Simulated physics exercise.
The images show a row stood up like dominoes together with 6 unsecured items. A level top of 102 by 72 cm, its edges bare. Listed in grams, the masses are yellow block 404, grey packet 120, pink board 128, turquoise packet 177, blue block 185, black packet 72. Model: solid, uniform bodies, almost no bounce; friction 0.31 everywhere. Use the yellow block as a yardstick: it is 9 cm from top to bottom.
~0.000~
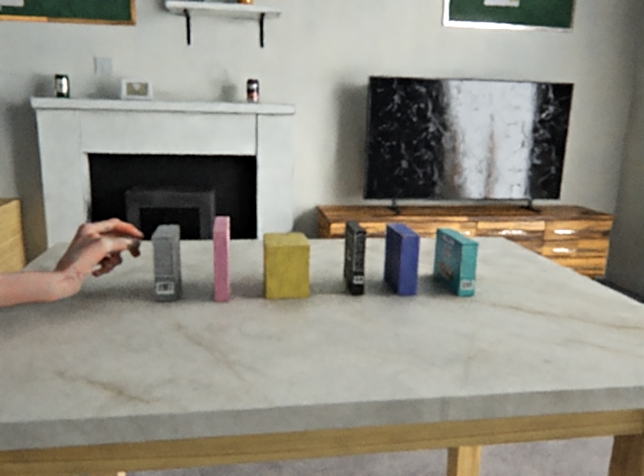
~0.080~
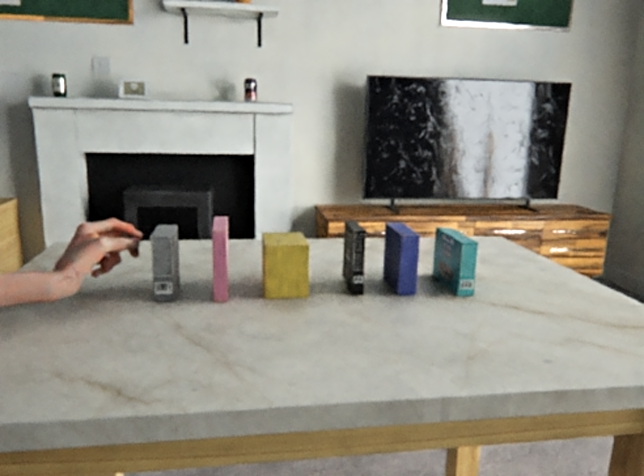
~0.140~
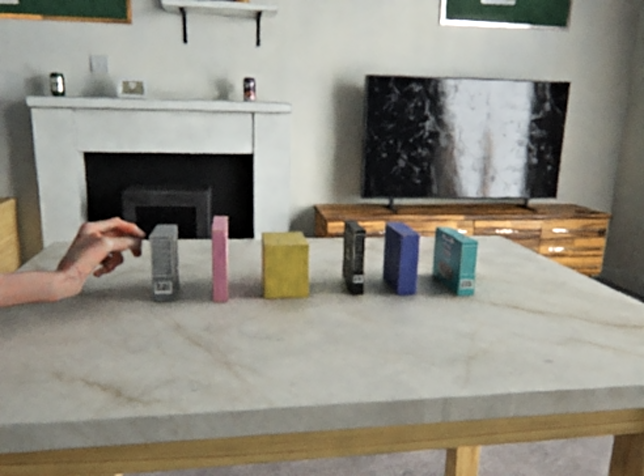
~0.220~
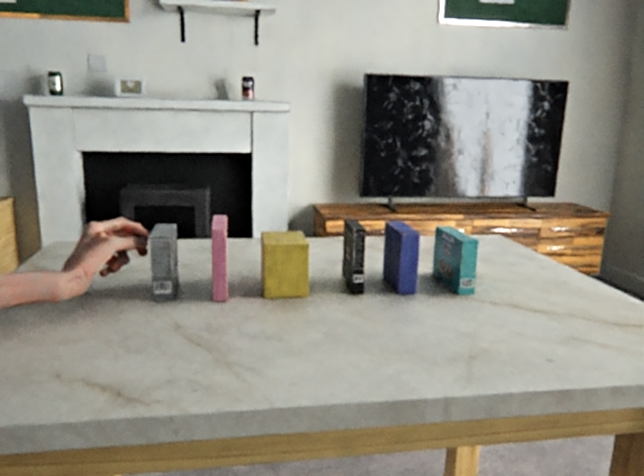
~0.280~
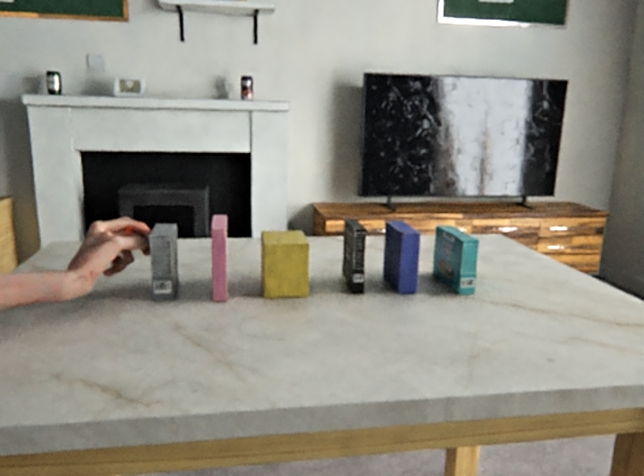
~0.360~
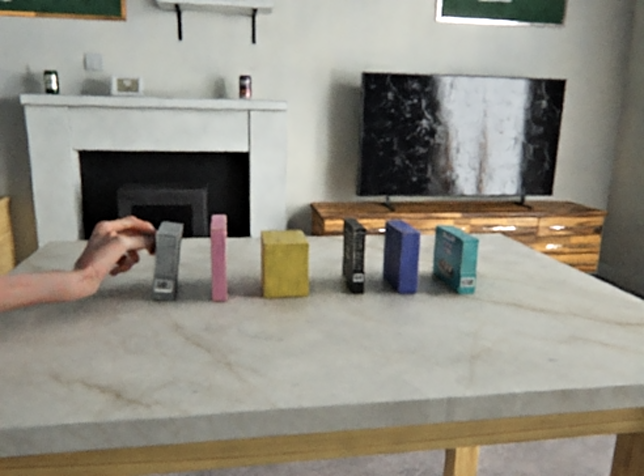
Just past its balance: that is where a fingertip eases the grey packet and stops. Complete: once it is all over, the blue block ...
... is still standing.
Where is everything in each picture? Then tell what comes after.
The first frame shows blue block (401, 258); yellow block (285, 264).
The second frame shows black packet (354, 257); yellow block (285, 264).
The third frame shows pink board (220, 257); black packet (353, 257).
The fourth frame shows yellow block (284, 263); pink board (220, 257).
The fifth frame shows black packet (354, 255); yellow block (284, 263).
The sixth frame shows grey packet 7° over; blue block (401, 256); pink board (219, 256).
By 0.66 s, grey packet 36° over.
By 0.86 s, grey packet 60° over; pink board tilted 33°.
By 1.26 s, grey packet 79° over; pink board tilted 33°.
When it is over (1.7 s), all 4 within 5 cm of the start. End places, in pixels of the last picture, blue block near (401, 256).
